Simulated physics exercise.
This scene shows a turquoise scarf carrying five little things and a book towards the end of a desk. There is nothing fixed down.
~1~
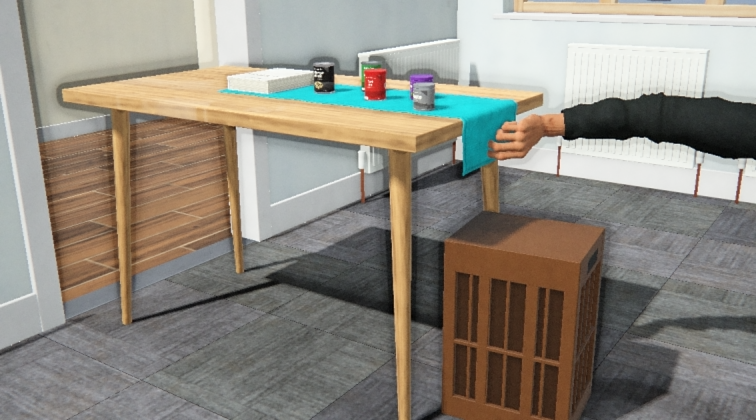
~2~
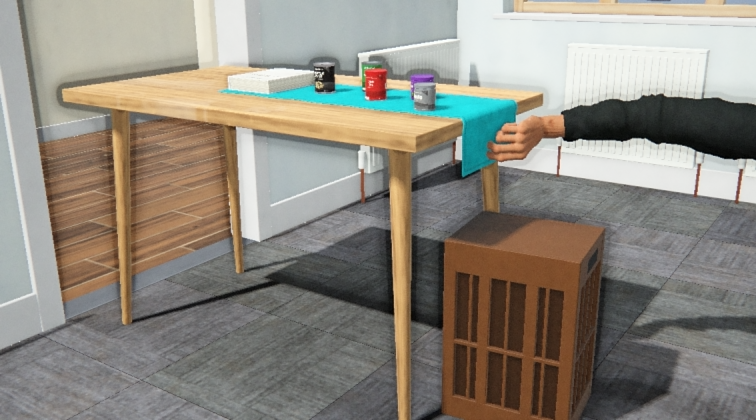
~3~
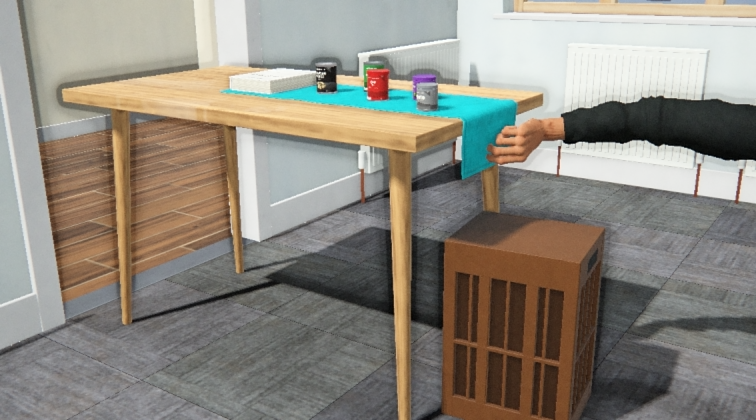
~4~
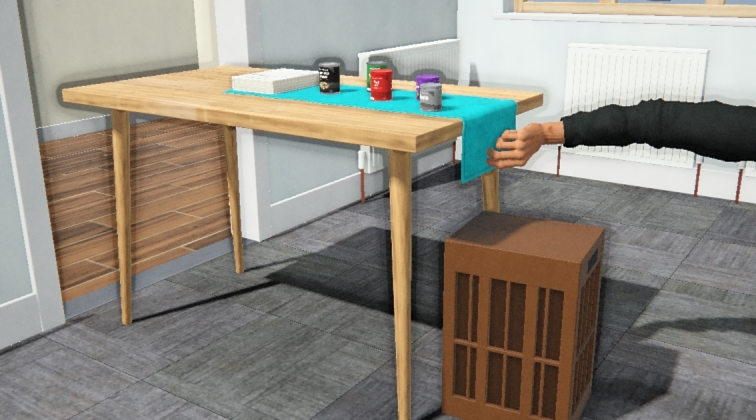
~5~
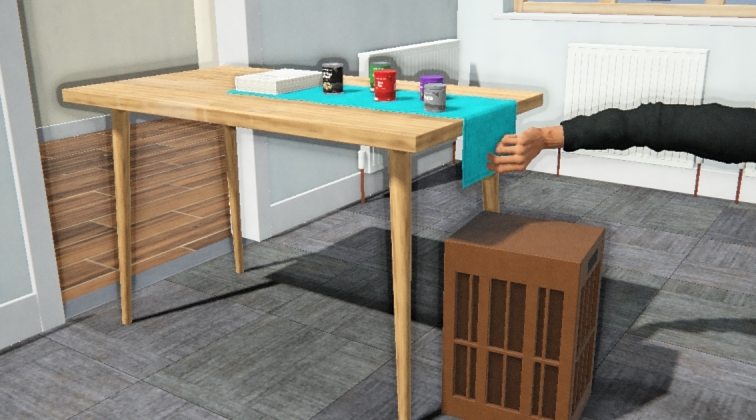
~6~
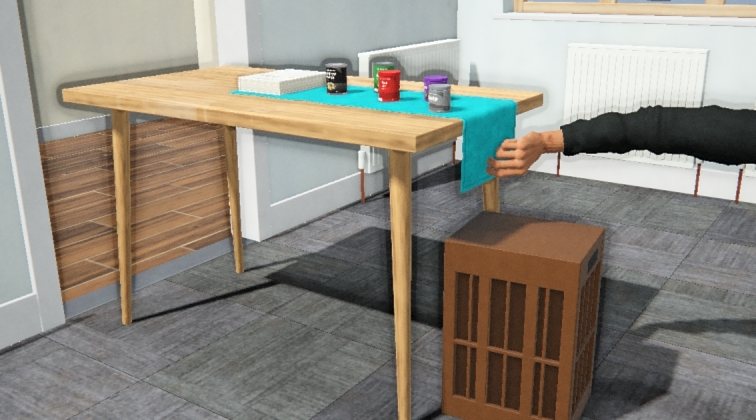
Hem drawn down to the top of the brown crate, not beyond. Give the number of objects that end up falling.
The number is one.
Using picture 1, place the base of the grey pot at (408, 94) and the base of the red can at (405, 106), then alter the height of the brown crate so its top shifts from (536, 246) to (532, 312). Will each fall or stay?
First the grey pot: It ends off the top. Then the red can: It ends off the top.
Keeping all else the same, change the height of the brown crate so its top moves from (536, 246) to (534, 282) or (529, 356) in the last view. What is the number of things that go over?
That would be 2 and 4.
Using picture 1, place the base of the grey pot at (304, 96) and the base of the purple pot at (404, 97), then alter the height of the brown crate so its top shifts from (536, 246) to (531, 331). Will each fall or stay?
Grey pot stays, purple pot is gone.
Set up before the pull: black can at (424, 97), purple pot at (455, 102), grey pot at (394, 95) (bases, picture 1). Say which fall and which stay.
Black can - stays aboard. Purple pot - leaves the top. Grey pot - stays aboard.
Soon after, hem near (489, 209); all still up.
After that, hem on the crate; grey pot gone.
In the end, hem on the crate; grey pot gone. It carries off one.
